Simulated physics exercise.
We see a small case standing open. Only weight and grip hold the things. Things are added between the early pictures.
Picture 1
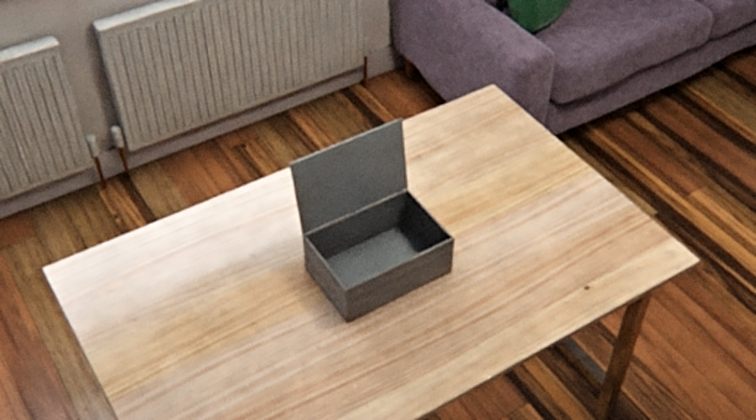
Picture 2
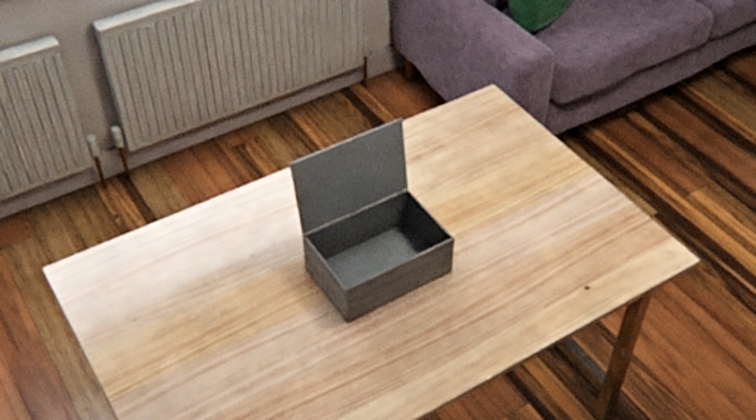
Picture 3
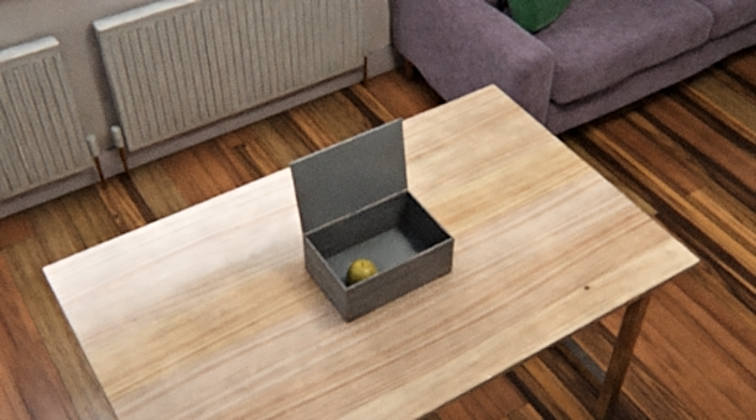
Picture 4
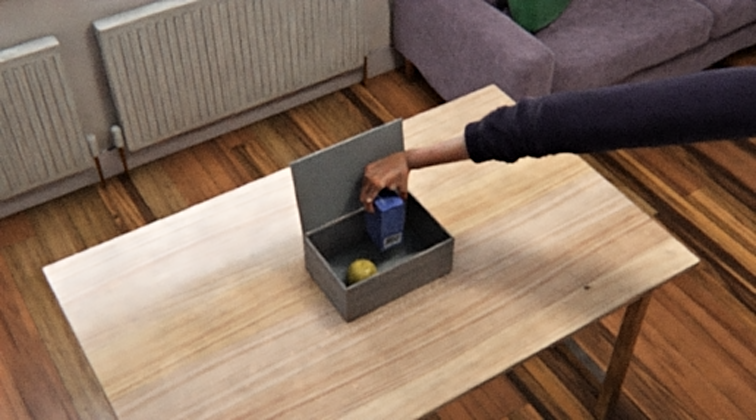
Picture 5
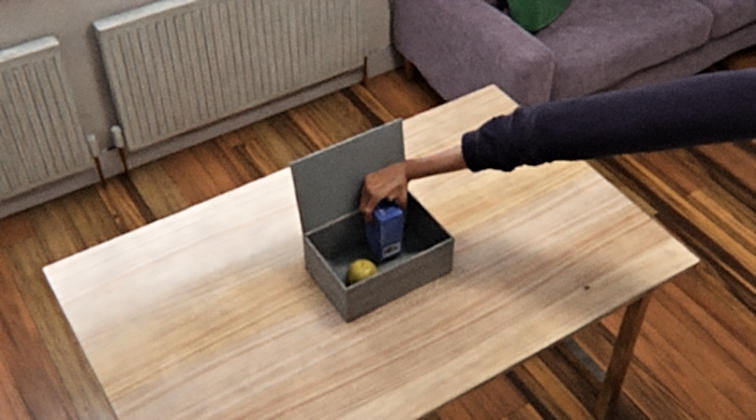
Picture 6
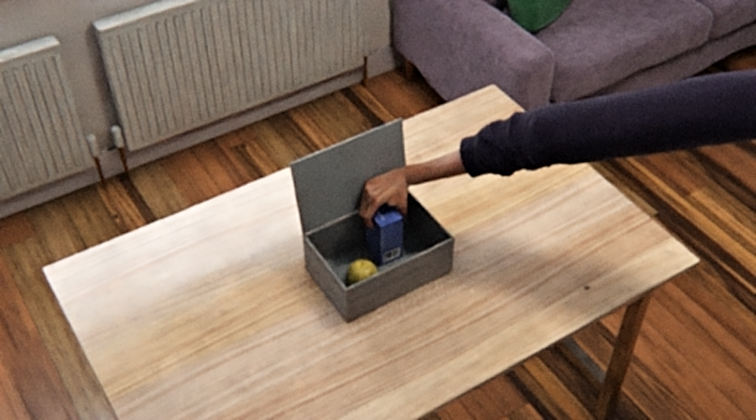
Open grey case on a wooden table, empty, then holding a yellow fruit, as a dark-sleeved hand lowers in a blue carton.
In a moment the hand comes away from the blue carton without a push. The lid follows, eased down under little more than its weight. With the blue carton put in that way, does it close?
It is held up.
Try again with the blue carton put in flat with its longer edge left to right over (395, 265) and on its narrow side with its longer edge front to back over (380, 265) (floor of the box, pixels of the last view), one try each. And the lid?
In the first case it shuts flat; in the second case it closes.
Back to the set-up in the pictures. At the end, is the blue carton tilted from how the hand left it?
It stays as placed.
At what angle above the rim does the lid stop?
About 55°.
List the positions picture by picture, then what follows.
In the first picture, the last thing is not in view yet.
In the second picture, the last thing is not in view yet.
In the third picture, the last thing is not in view yet.
In the fourth picture, on its way; blue carton (385, 218).
In the fifth picture, on its way; blue carton (384, 227).
In the sixth picture, put in, still held; blue carton (384, 232).
Then, 1.10 s past the last view, lid starting down.
Then, 1.40 s past the last view, lid 72° above the rim.
Finally, lid 57° above the rim; both still in place. Final places as the last picture's camera would see them, blue carton near (384, 232).
